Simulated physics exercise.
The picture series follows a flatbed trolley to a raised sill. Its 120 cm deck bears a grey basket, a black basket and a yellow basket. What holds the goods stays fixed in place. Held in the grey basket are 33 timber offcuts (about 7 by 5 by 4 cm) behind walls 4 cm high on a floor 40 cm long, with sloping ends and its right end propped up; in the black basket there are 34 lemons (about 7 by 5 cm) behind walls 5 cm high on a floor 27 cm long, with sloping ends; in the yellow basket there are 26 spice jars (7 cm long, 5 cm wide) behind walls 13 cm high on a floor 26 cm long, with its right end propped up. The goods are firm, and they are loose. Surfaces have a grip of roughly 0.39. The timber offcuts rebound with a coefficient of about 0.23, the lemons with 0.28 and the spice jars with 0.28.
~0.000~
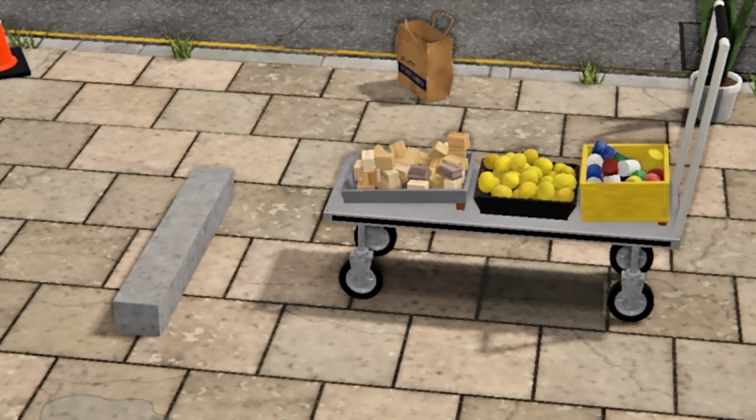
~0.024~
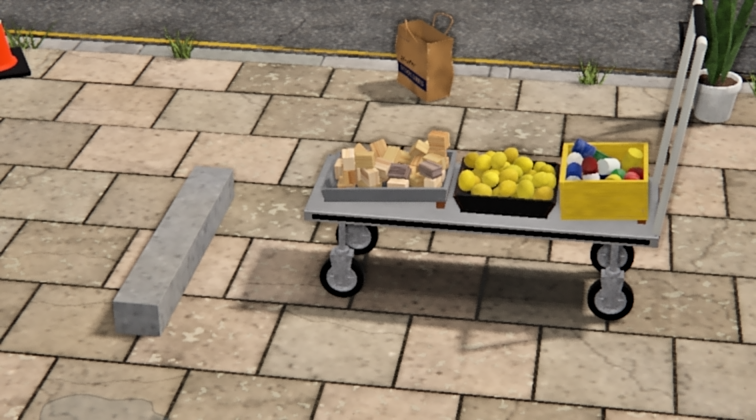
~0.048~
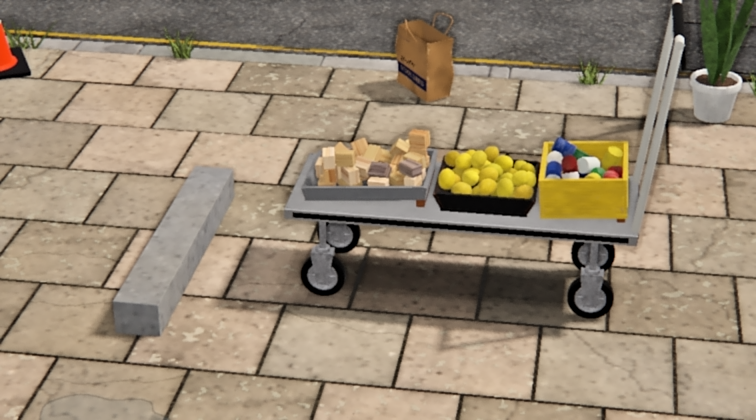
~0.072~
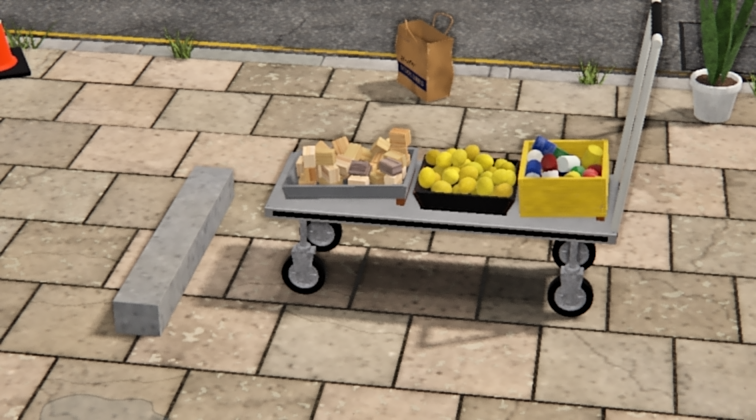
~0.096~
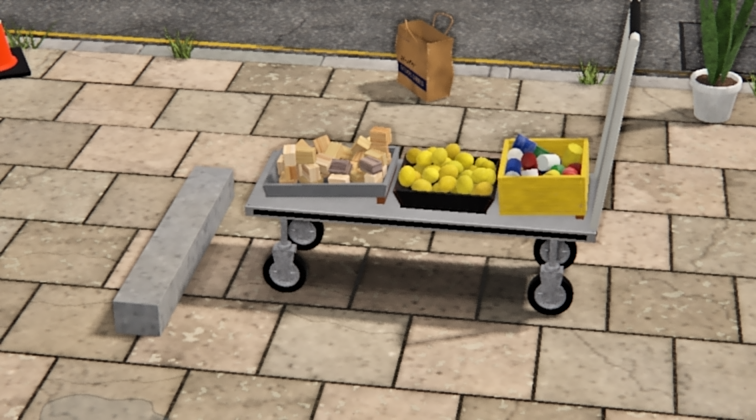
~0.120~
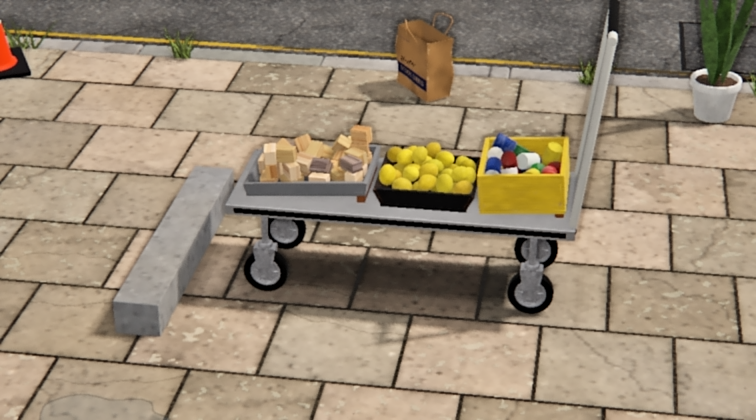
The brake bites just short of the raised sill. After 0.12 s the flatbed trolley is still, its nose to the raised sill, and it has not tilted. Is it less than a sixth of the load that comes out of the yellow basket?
Yes, spilled: Lower than a sixth.
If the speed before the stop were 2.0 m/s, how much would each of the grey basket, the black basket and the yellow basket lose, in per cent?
Then the grey basket sheds 30 per cent of its load, the black basket 10 per cent, and the yellow basket 0 per cent.
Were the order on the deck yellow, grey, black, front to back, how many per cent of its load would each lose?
In that arrangement the grey basket sheds 20 per cent of its load, the black basket 40 per cent, and the yellow basket 10 per cent.
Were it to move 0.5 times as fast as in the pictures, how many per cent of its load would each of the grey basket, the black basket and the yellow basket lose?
Grey basket 20, black basket 0, yellow basket 0 per cent.
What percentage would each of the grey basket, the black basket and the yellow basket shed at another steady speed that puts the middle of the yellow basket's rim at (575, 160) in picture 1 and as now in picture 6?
That would give grey basket 20 %, black basket 0 % and yellow basket 0 %.
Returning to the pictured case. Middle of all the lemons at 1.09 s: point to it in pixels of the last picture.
I'd say near (340, 169).
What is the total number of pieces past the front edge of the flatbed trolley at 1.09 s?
Close to 10.
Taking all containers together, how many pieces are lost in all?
It comes to some 30 pieces.
After 0.13 s, braking starts.
After 0.23 s, grey basket 31 in, 2 out, black basket 34 in, 0 out and yellow basket 26 in, 0 out.
After 0.35 s, grey basket 26 in, 7 out, black basket 24 in, 10 out and yellow basket 25 in, 1 out.
After 0.58 s, grey basket 21 in, 12 out, black basket 22 in, 12 out and yellow basket 24 in, 2 out.
Final count (at 1.09 s), grey basket 20 in, 13 out, black basket 21 in, 13 out and yellow basket 24 in, 2 out. Asked share, 2 of 26, 8 per cent.
